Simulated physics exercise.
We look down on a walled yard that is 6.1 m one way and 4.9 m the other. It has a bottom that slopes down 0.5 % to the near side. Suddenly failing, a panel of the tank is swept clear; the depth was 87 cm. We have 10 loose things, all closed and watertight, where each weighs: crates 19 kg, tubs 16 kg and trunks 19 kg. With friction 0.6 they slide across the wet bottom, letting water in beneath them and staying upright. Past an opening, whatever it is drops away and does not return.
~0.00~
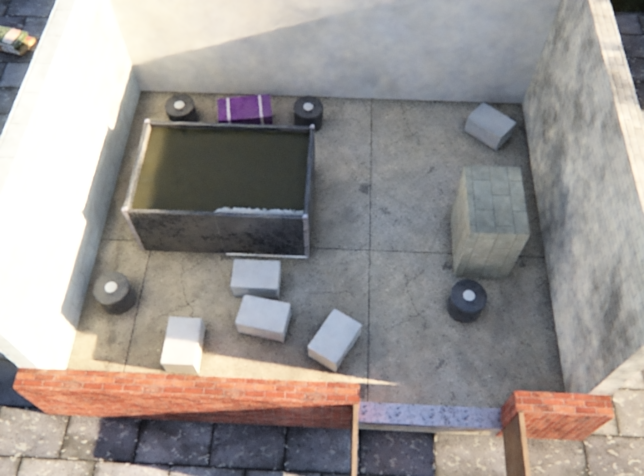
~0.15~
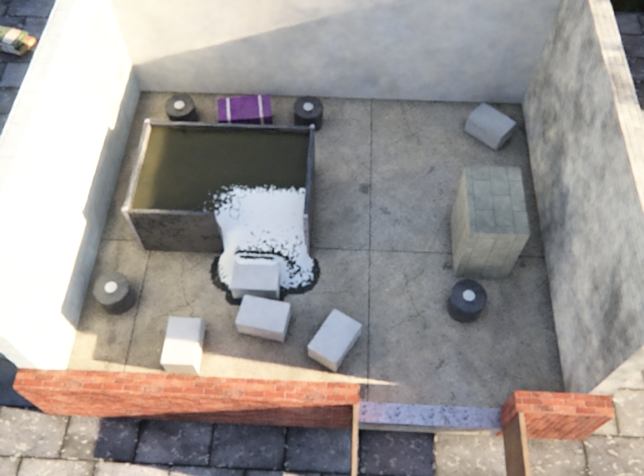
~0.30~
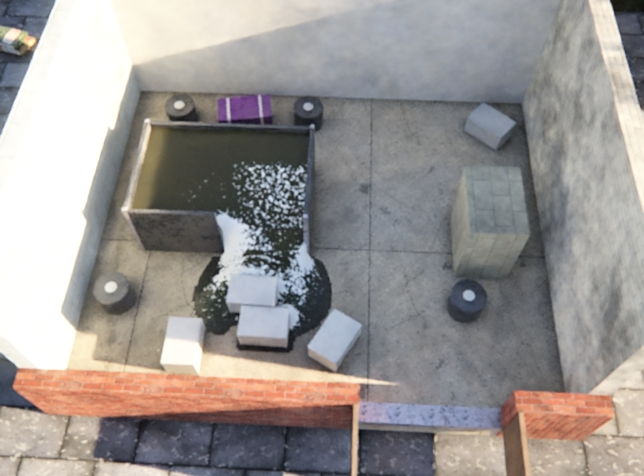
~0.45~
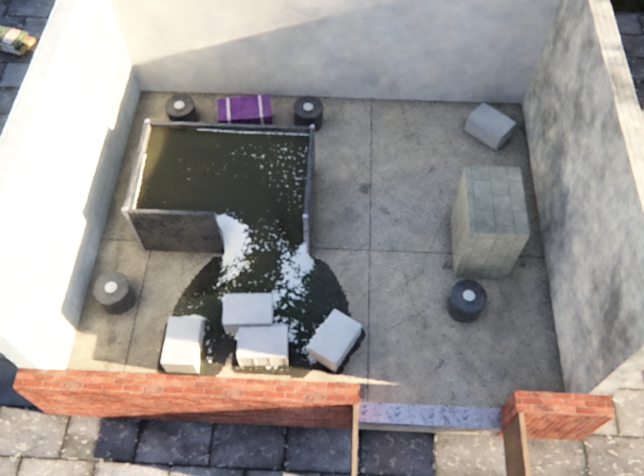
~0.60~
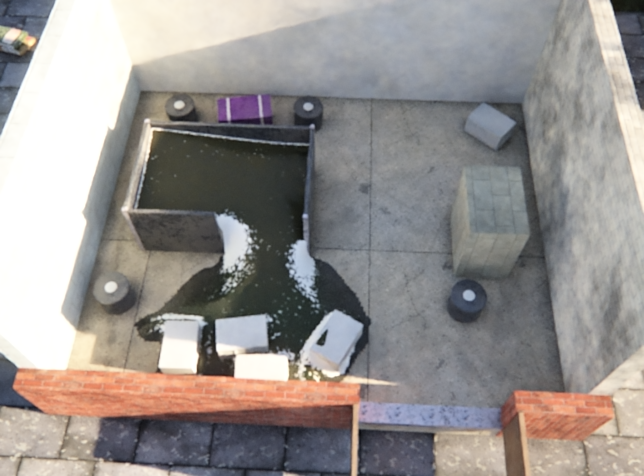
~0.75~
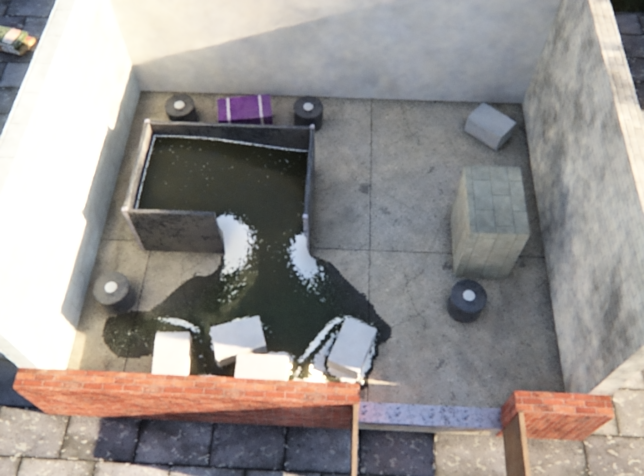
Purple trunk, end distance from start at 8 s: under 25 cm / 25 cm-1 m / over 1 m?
I'd bet it shuffles a short distance.
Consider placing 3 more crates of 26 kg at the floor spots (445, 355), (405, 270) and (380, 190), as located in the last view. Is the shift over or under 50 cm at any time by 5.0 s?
Taking them in order: Far enough, not far enough and not far enough.
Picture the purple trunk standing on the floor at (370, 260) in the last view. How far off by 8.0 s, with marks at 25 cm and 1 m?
By that time it keeps its spot.
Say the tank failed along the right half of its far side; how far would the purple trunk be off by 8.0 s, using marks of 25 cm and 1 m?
Afterwards the purple trunk is carried a long way.
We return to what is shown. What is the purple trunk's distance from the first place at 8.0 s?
Around 40 cm from the start.
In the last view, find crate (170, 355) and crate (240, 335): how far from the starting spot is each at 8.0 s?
In that order: 400 cm, 150 cm.
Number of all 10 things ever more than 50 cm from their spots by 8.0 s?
Count: 7.
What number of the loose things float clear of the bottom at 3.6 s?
3 at that moment.
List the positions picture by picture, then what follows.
The first frame shows the purple trunk at (244, 107) rests on the ground; 3.0 m2 under water; 0 of 10 have shifted.
The second frame shows the purple trunk at (244, 107), on the bottom; 3.7 m2 under water; 0 of 10 have shifted.
The third frame shows the purple trunk at (244, 107) rests on the ground; 4.7 m2 under water; 2 of 10 have shifted.
The fourth frame shows the purple trunk at (244, 107) rests on the ground; 5.6 m2 under water; 2 of 10 have shifted.
The fifth frame shows the purple trunk at (244, 107) rests on the ground; 6.7 m2 under water; 3 of 10 have shifted.
The sixth frame shows the purple trunk at (244, 107), on the bottom; 7.7 m2 under water; 4 of 10 have shifted.
After 1.6 s the purple trunk is near (244, 107), 0.0 m from its start, aground; 0 of 10 are out; 2 afloat.
After 3.6 s the purple trunk is near (244, 107), 0.0 m from its start, aground; 0 of 10 are out; 3 afloat.
After 5.6 s the purple trunk is near (249, 120), 0.3 m from its start, aground; 0 of 10 are out; 6 afloat.
After 8.0 s the purple trunk is near (251, 127), 0.4 m from its start, afloat; 0 of 10 are out; 2 afloat.
